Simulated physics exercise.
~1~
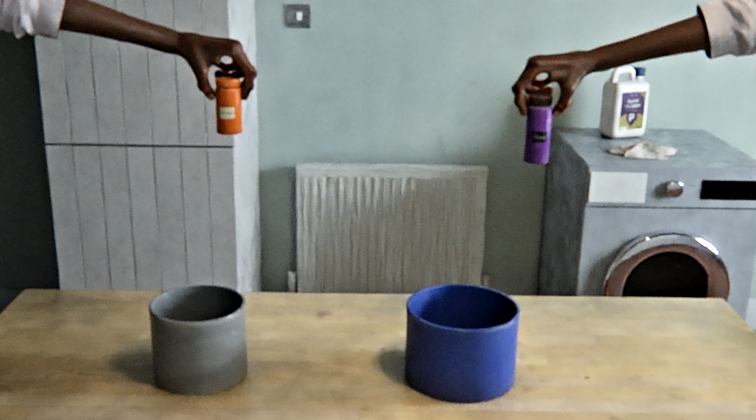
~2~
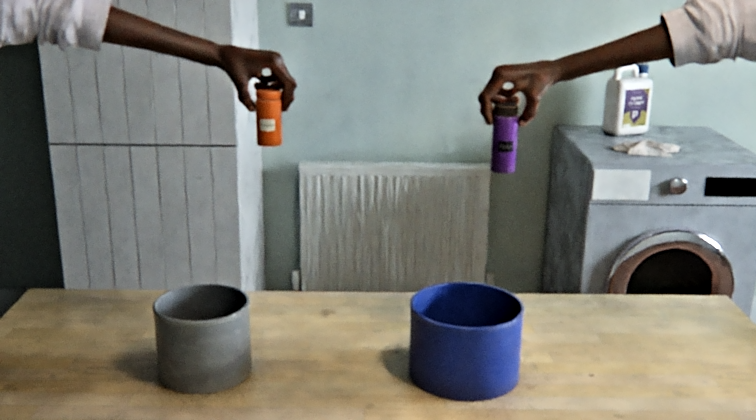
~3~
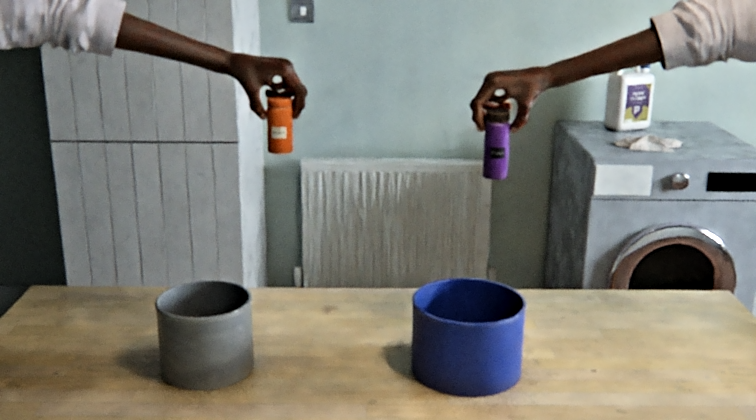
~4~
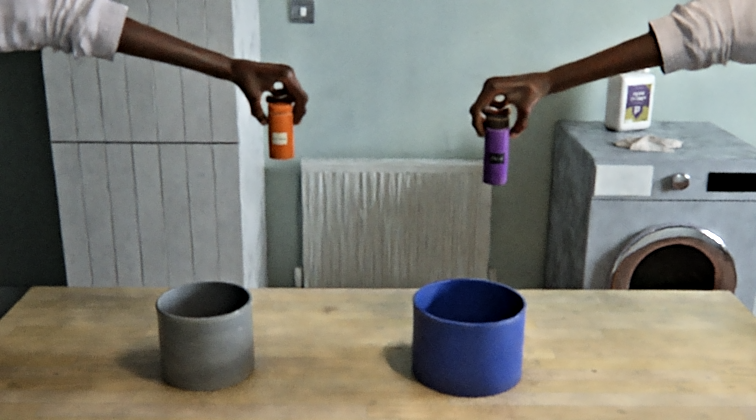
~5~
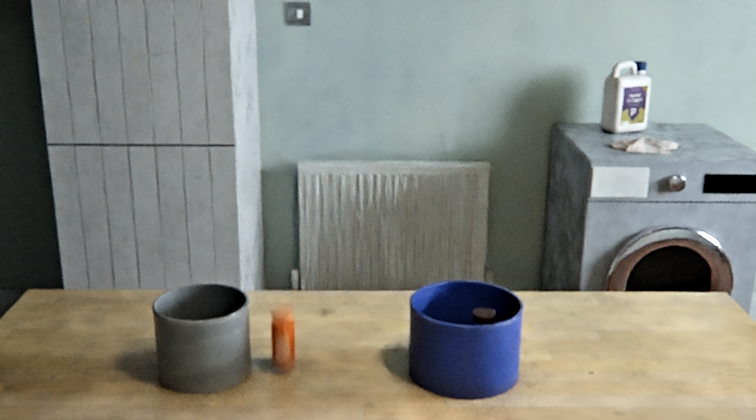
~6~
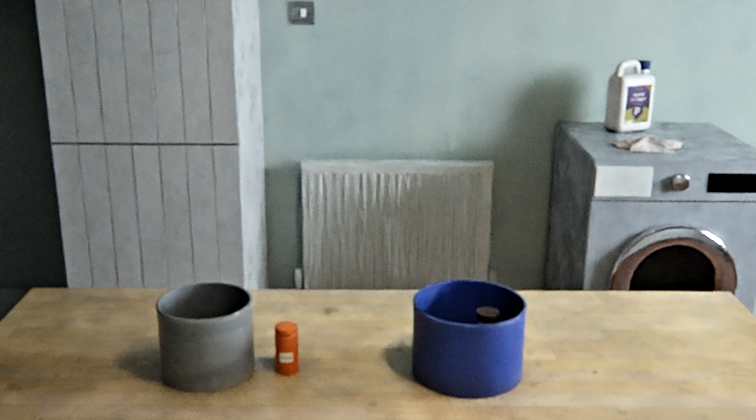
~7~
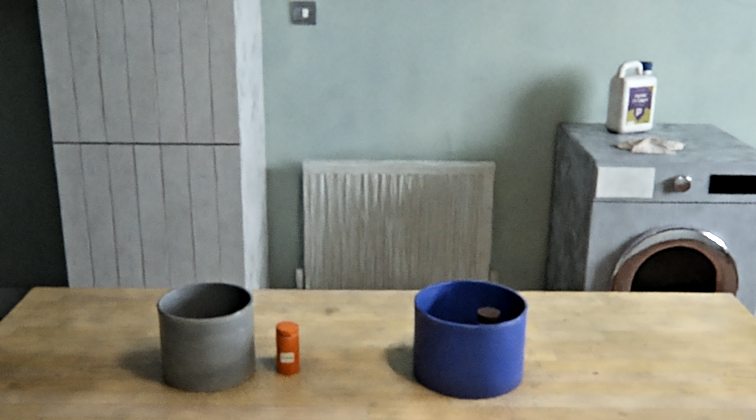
Two hands held an orange shaker and a purple one above a wooden table, moved them inward and let go. The purple one dropped into the blue bin, while the orange one missed the gray bin and ended upright beside it.
